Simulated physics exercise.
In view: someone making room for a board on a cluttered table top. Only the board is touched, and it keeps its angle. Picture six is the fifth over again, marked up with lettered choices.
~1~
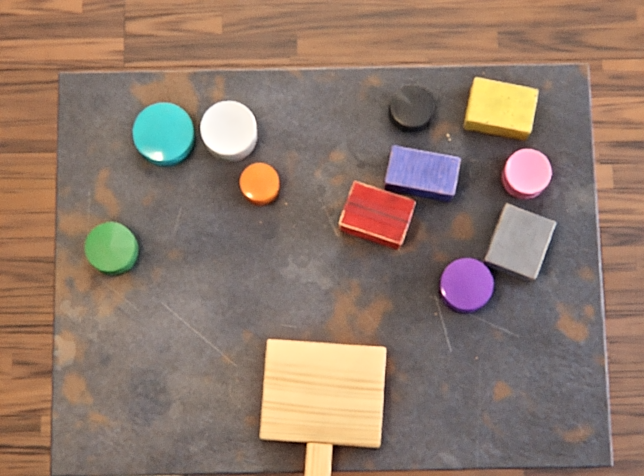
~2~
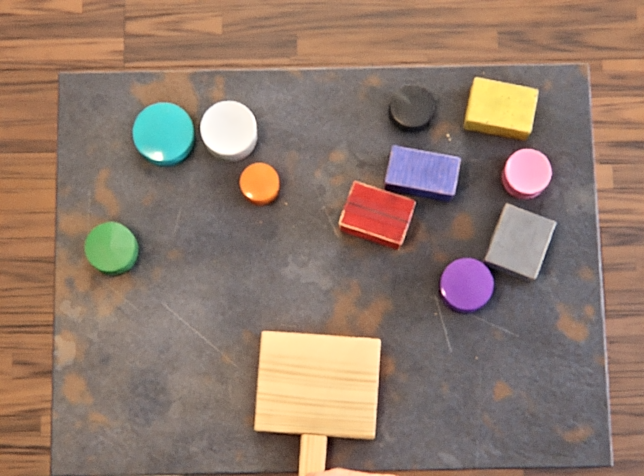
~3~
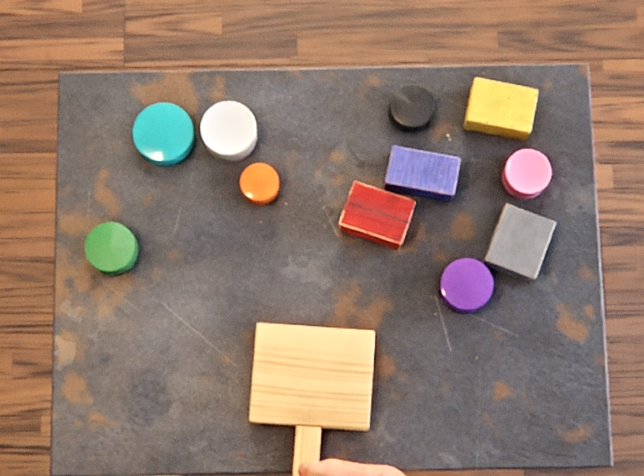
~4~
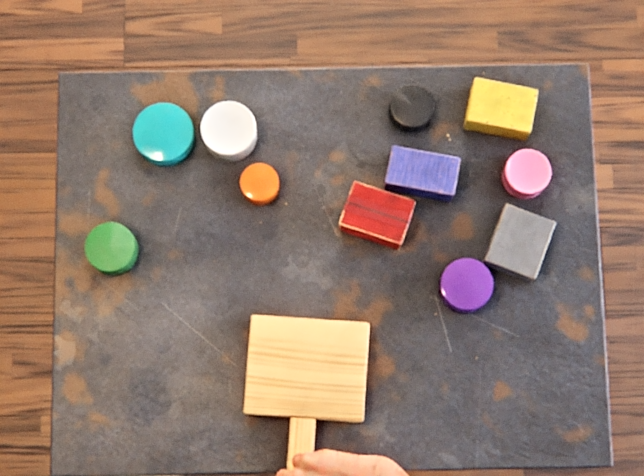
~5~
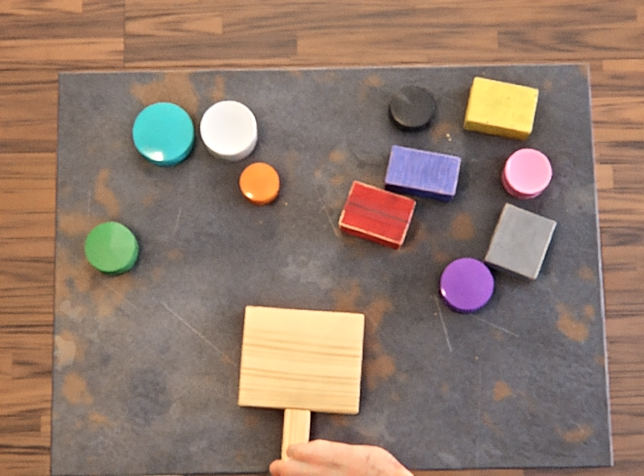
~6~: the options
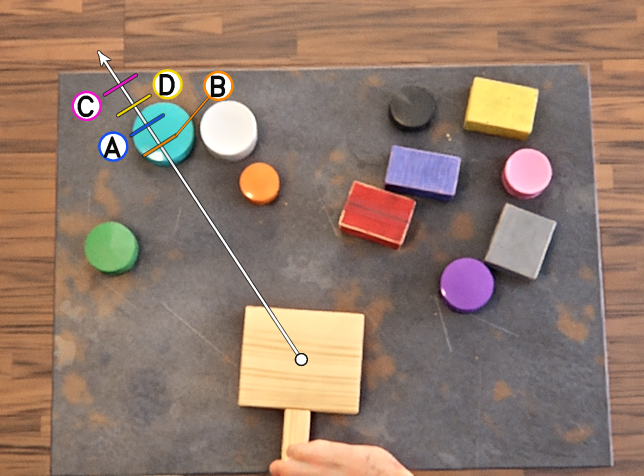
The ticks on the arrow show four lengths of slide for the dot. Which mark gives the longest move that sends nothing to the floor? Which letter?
B is the last safe stop.
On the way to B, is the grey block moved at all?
No.
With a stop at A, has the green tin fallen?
By then, no.
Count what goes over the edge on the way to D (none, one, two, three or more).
In all, two.
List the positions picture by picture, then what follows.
The first frame shows orange pot (260, 184); green tin (112, 249); white jar (230, 132).
The second frame shows board (318, 384); yellow block (501, 109).
The third frame shows board (312, 376); black tin (412, 109).
The fourth frame shows board (307, 368); purple pot (466, 287).
The fifth frame shows board (301, 360); blue block (422, 174); turquoise pot (165, 135); orange pot (260, 184).
On the marked copy, A at (147, 125); B at (161, 146); C at (120, 85); D at (134, 106); the arrow from (301, 359) to (98, 52); the white dot at (301, 359).
Following B. Soon after the start, board (249, 282); black tin (412, 109); yellow block (501, 109).
Later, board (200, 206); turquoise pot (163, 127); orange pot (273, 148).
In the end, board (162, 149); turquoise pot (158, 74); white jar (223, 79); nothing has fallen.
As for the rest, A drops the turquoise pot and white jar; C drops the turquoise pot and white jar; D drops the turquoise pot and white jar.
